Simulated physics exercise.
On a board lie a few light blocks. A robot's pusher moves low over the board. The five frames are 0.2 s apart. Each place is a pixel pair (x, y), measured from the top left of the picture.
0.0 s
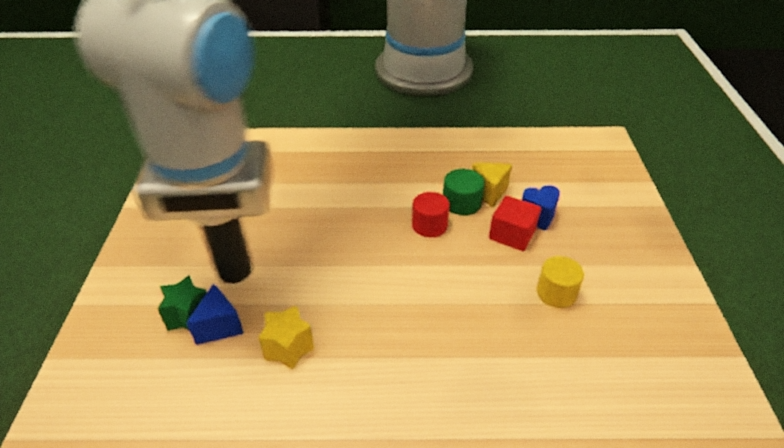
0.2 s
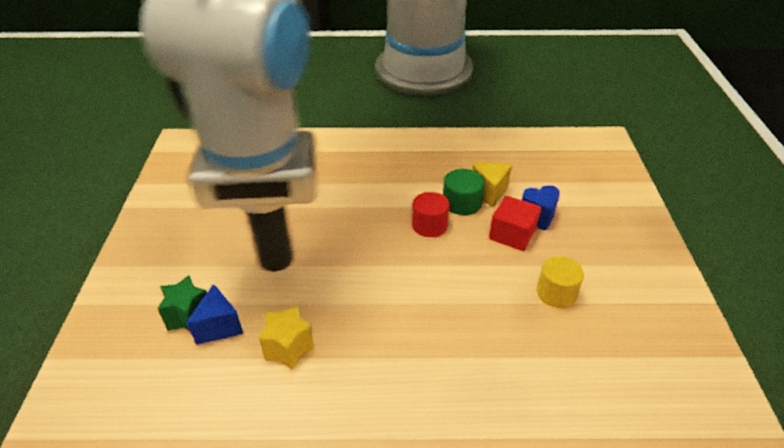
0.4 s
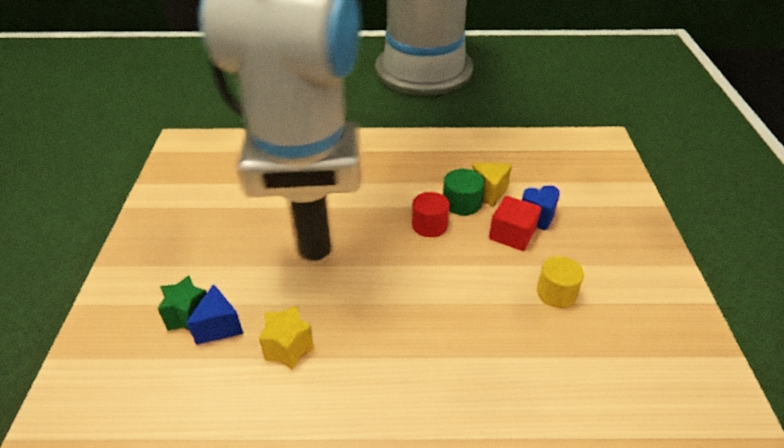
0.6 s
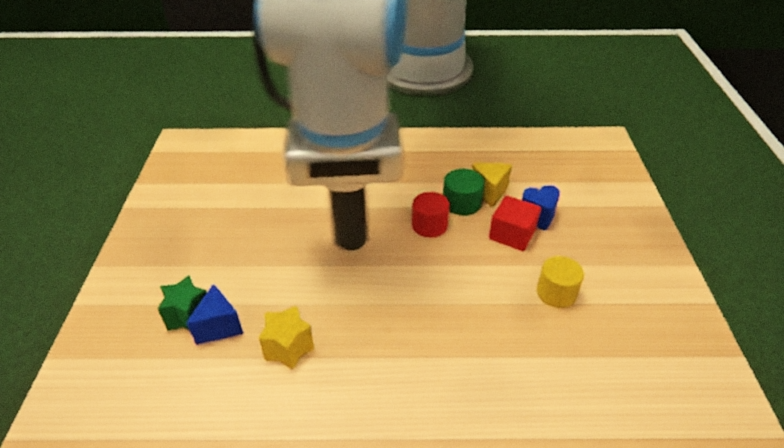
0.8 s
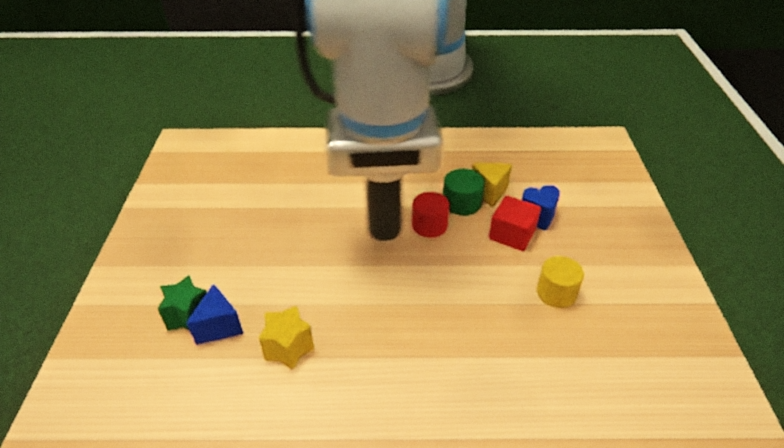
A robot arm moving its black pusher rightward and slightly away over a wooden board, passing among coloured blocks that stay still.
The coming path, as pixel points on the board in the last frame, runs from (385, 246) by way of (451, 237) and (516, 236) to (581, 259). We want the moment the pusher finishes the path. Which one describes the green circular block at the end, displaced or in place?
Once the pusher is done, the green circular block is in a new spot.
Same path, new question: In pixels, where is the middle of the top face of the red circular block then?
It comes to (459, 190).
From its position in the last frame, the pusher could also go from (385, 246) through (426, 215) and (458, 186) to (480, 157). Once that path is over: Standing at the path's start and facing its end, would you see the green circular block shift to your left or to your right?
Sideways, to the right.
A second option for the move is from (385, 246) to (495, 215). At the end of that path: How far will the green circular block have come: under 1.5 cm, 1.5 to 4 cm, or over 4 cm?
Distance: Above 4 cm.
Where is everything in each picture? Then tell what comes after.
The first picture shows tip of the pusher at (235, 270), middles of tops, red circular block at (431, 202), green circular block at (464, 180), yellow three-sided block at (493, 170), red square block at (517, 211), blue heart block at (543, 195).
The second picture shows pusher at (276, 259), nothing pushed.
The third picture shows pusher at (315, 248), nothing pushed.
The fourth picture shows pusher at (351, 239), nothing pushed.
The fifth picture shows pusher at (385, 229), red circular block at (431, 202), green circular block at (464, 180), yellow three-sided block at (493, 170), red square block at (517, 211), blue heart block at (543, 195).
On the path given first. One third of the way, pusher at (454, 221); red circular block at (454, 191); green circular block at (468, 170); yellow three-sided block at (500, 166), turned 10° clockwise.
Two thirds of the way, pusher at (521, 220); red circular block at (459, 190); green circular block at (467, 167); yellow three-sided block at (501, 166), turned 15° clockwise; red square block at (559, 212), turned 25° anticlockwise; blue heart block at (556, 190), turned 35° anticlockwise.
At the end, pusher at (587, 243); red circular block at (459, 190); green circular block at (467, 167); yellow three-sided block at (501, 166), turned 15° clockwise; red square block at (607, 217), turned 85° anticlockwise; blue heart block at (556, 190), turned 35° anticlockwise.
